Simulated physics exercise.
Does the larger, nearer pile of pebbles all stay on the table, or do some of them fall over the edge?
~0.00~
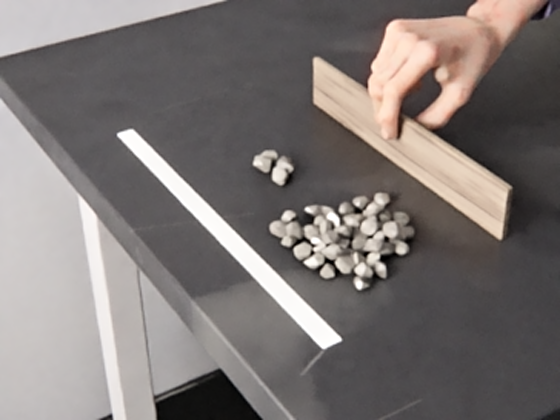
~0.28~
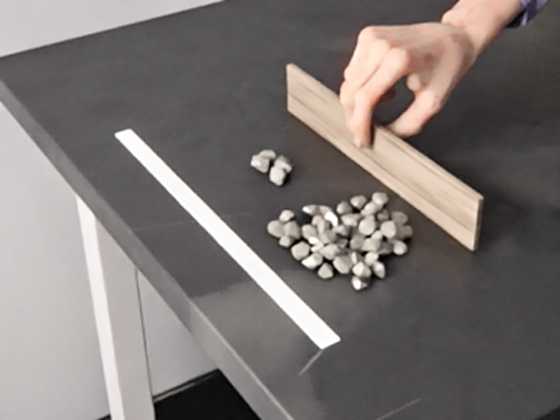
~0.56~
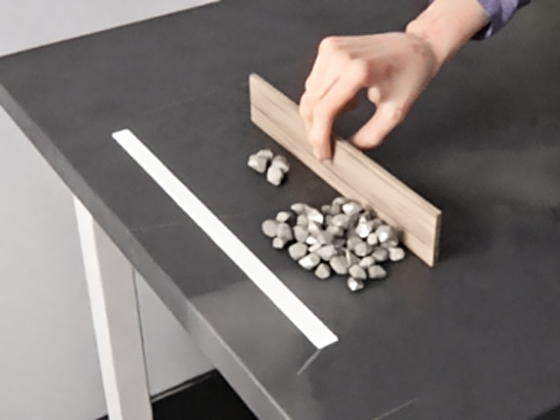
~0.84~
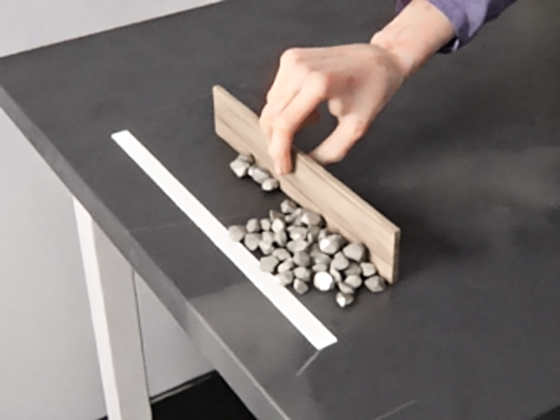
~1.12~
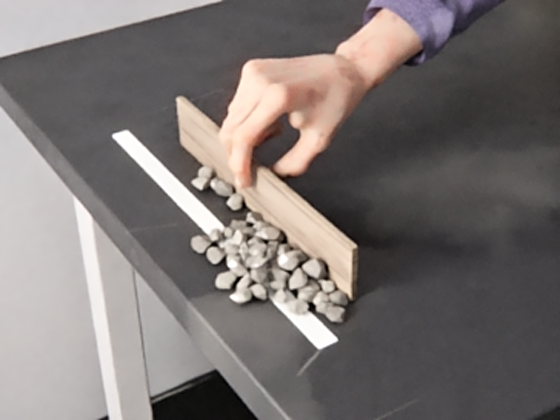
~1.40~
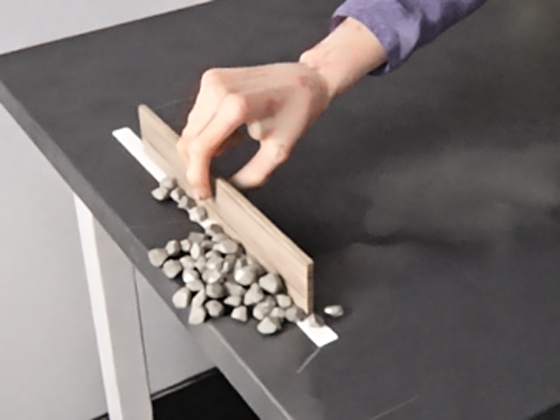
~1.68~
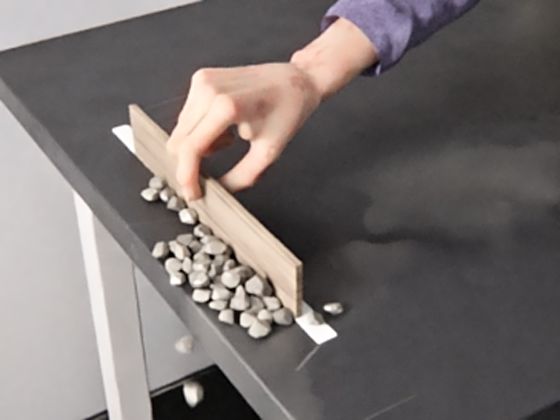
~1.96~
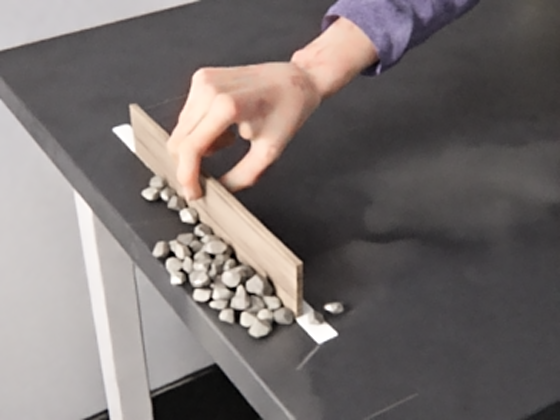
Some pebbles from the larger, nearer pile fall over the edge, while the small farther group stays on the table.
A hand-held wooden strip pushes pebbles to white tape, and a few drop off the table.
